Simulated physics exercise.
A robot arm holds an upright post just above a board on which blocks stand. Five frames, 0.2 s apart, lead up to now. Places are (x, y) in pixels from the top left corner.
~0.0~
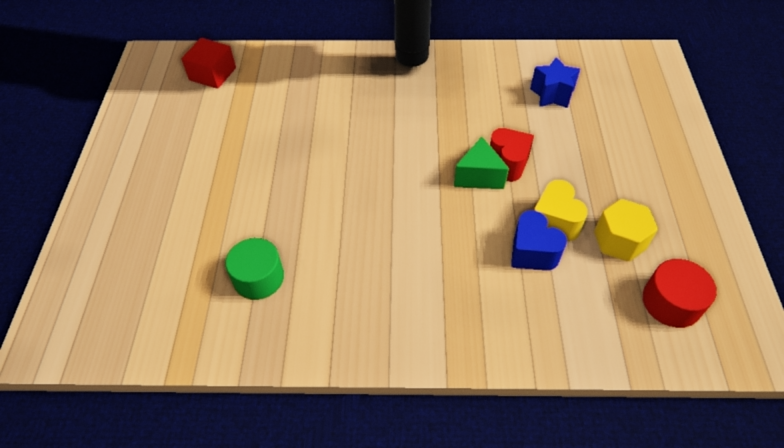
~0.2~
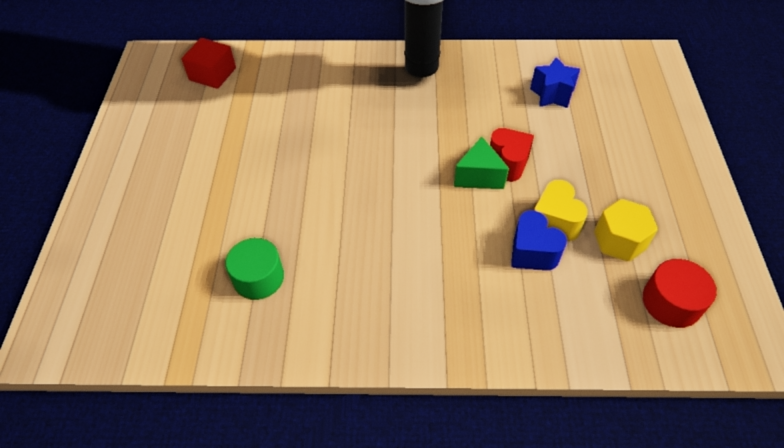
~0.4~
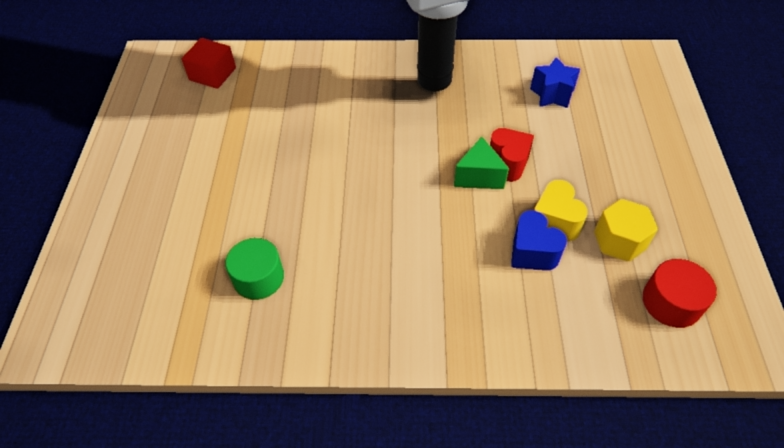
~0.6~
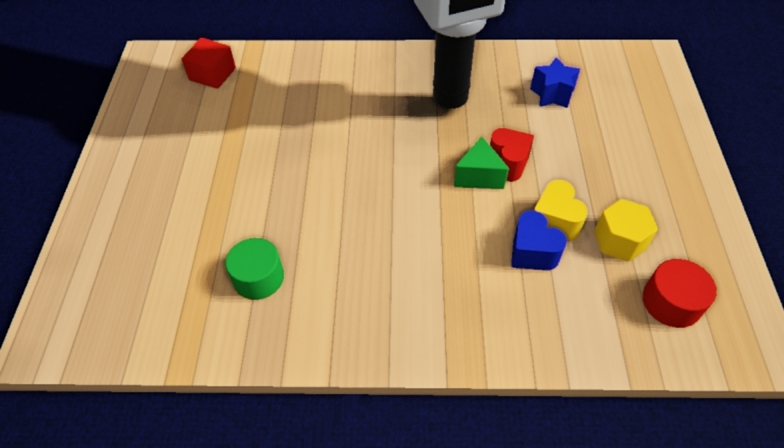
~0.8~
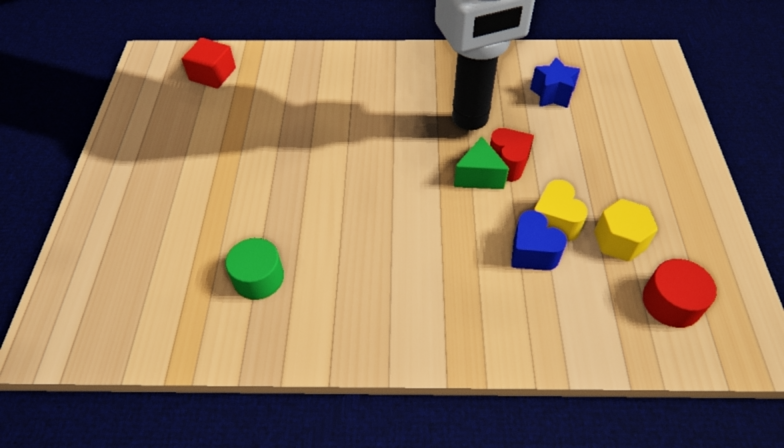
A robot arm moves its black post down and right toward still, colored blocks.
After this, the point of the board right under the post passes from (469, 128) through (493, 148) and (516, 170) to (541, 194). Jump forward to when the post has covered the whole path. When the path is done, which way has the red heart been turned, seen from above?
Seen from overhead, it turns anticlockwise.
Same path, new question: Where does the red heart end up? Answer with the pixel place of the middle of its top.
So, by the moment the path ends, you'll find the top centre of the red heart at (587, 193).
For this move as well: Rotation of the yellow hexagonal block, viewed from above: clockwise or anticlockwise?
Verdict: Counterclockwise.
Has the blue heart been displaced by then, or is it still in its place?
Once the path is done, it remains where it sat before.
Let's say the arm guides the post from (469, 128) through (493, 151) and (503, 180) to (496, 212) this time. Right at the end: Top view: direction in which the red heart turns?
The block turns counter-clockwise.
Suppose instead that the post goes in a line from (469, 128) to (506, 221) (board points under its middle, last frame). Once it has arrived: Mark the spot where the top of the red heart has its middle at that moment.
In the picture, it is at (542, 167).
The first path, step by step. One third of the way, post (496, 140); red heart (526, 153).
Two thirds of the way, post (519, 162); red heart (554, 175); yellow heart (572, 212), turned 25° clockwise.
At the end, post (543, 185); green triangular block unmoved; red heart (587, 193), turned 40° anticlockwise; blue heart unmoved; yellow heart (587, 227), turned 65° clockwise; yellow hexagonal block (643, 226), turned 25° anticlockwise.
